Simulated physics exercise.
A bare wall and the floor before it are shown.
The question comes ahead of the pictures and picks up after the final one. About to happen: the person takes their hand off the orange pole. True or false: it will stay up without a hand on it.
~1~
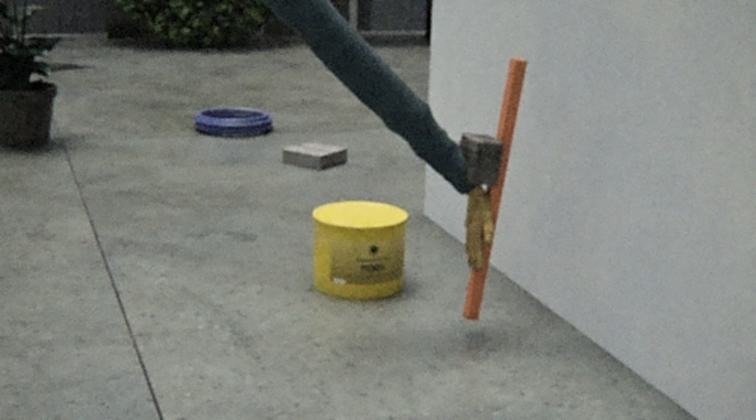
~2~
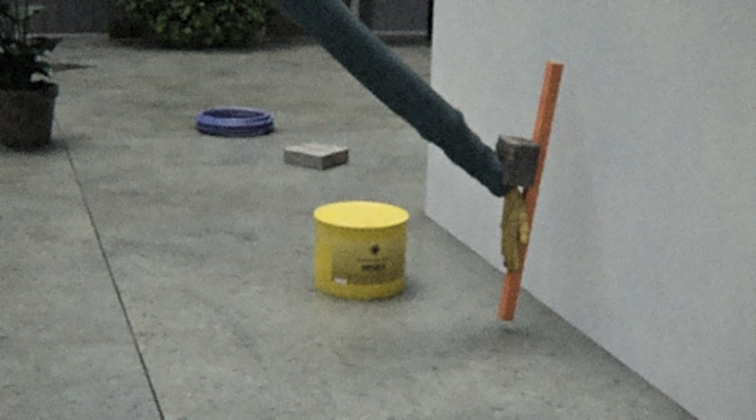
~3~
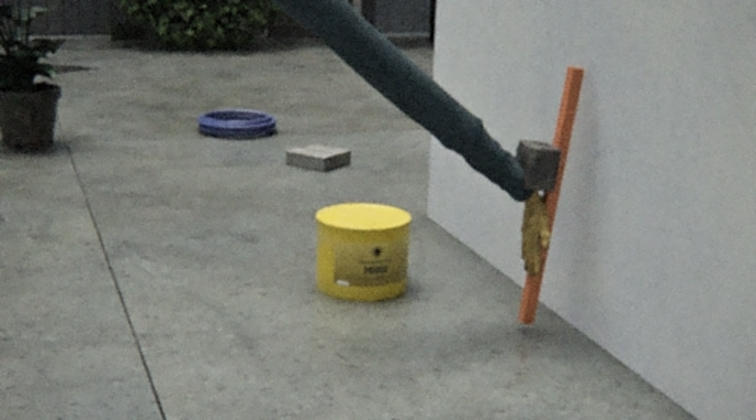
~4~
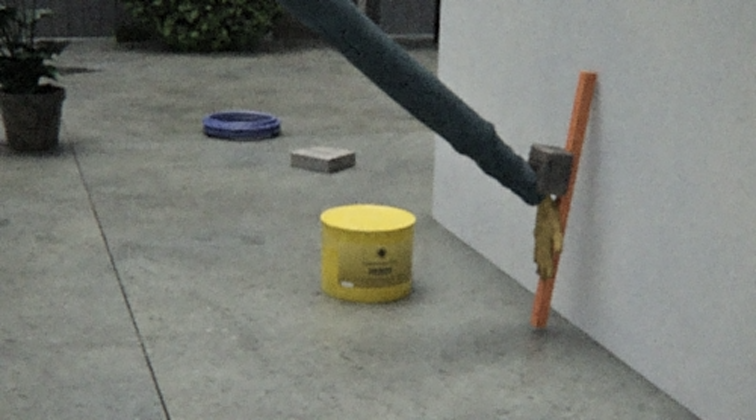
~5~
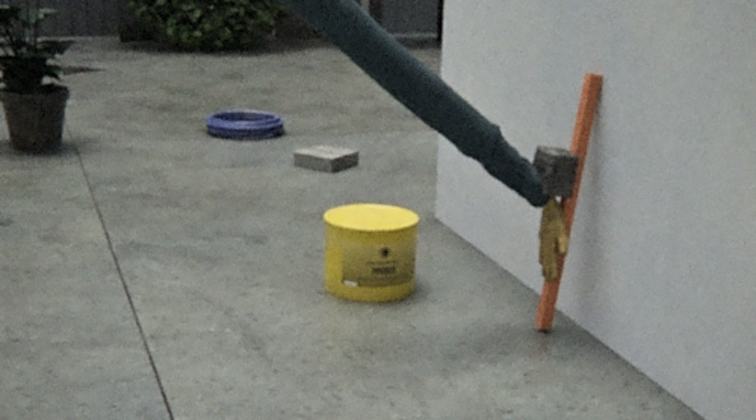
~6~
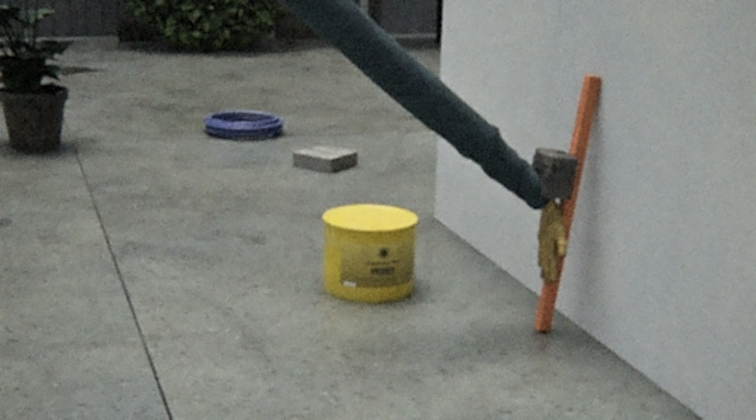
True.
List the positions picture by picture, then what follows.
The first frame shows on its way; orange pole (494, 192); yellow pail (359, 249).
The second frame shows on its way; orange pole (530, 194); yellow pail (360, 250).
The third frame shows on its way; orange pole (550, 198); yellow pail (363, 251).
The fourth frame shows on its way; orange pole (563, 202); yellow pail (367, 253).
The fifth frame shows propped up under the hand; orange pole (568, 204); yellow pail (370, 252).
The sixth frame shows propped up under the hand; orange pole (567, 206); yellow pail (369, 253).
Then, 0.30 s past the last view, nothing moves.
Then, 0.70 s past the last view, orange pole resting near (567, 206).
Finally, both still in place. Final places as the last picture's camera would see them, orange pole near (567, 206). The pole holds.
